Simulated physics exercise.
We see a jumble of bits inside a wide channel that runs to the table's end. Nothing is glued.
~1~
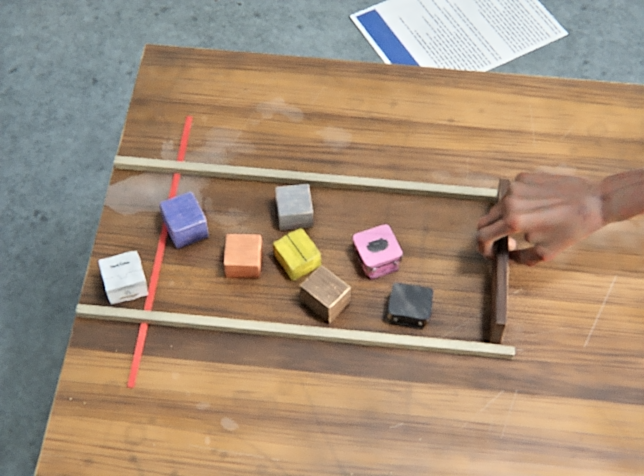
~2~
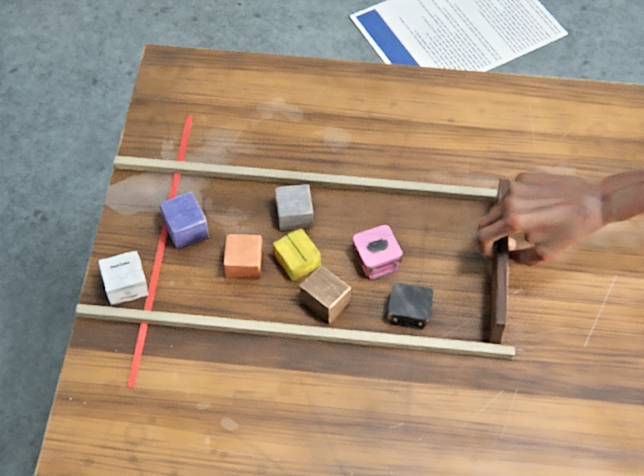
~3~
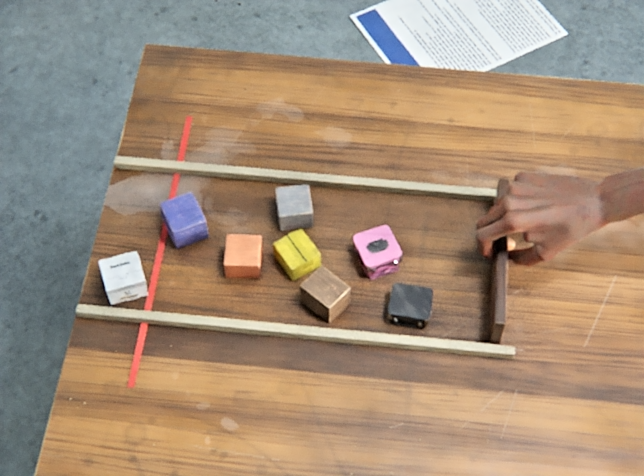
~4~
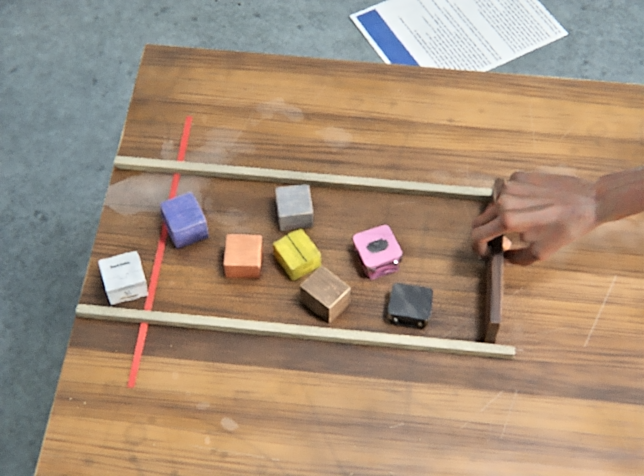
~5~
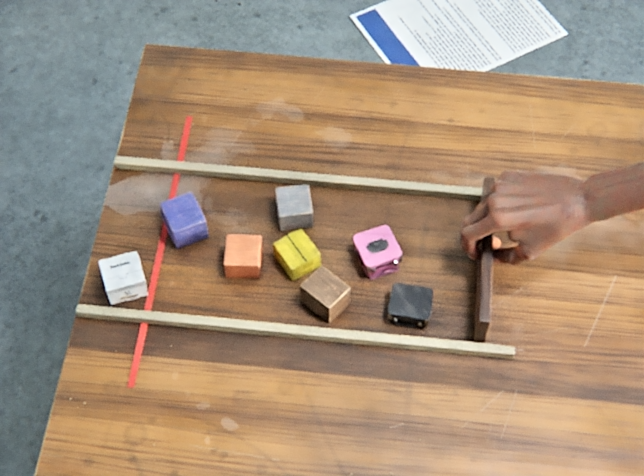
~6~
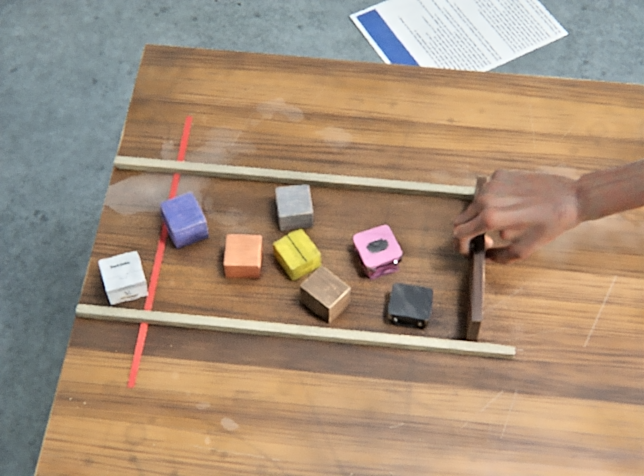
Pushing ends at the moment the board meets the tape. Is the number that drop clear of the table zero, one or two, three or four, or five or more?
Gone: Just a lone one or pair.
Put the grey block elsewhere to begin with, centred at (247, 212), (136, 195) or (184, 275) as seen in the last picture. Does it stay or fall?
Try one: It is still there. Try two: It ends up off. Try three: It ends up off.
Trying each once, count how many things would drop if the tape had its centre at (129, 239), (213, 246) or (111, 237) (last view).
So, one try after another, the floor gets 5, then 0, then 8.
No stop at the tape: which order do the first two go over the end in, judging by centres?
White box, followed by orange block.
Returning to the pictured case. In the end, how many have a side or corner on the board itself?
In total, 3.
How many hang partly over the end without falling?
The total would be 3.
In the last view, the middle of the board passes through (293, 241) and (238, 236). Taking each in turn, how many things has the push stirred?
So 6, and at the other place 8.
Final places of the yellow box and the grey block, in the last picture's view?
The yellow box stops around (107, 244); the grey block around (154, 191).
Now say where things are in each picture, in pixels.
White box (124, 278); blue block (184, 220); orange block (243, 256); board (500, 260); tape (162, 242), in the first picture.
Blue block (184, 220); yellow box (297, 254), in the second picture.
Orange block (243, 256); pink case (377, 252), in the third picture.
White box (124, 278); brown block (325, 295), in the fourth picture.
Blue block (184, 220); grey block (294, 207), in the fifth picture.
White box (124, 278); blue block (184, 220); orange block (243, 256); board (477, 258); tape (162, 242), in the sixth picture.
Soon after, none off yet; white box at rest near (124, 278); blue block at rest near (184, 220); orange block at rest near (243, 256).
At rest, the number that fall off is one or two; fallen, orange block and white box.
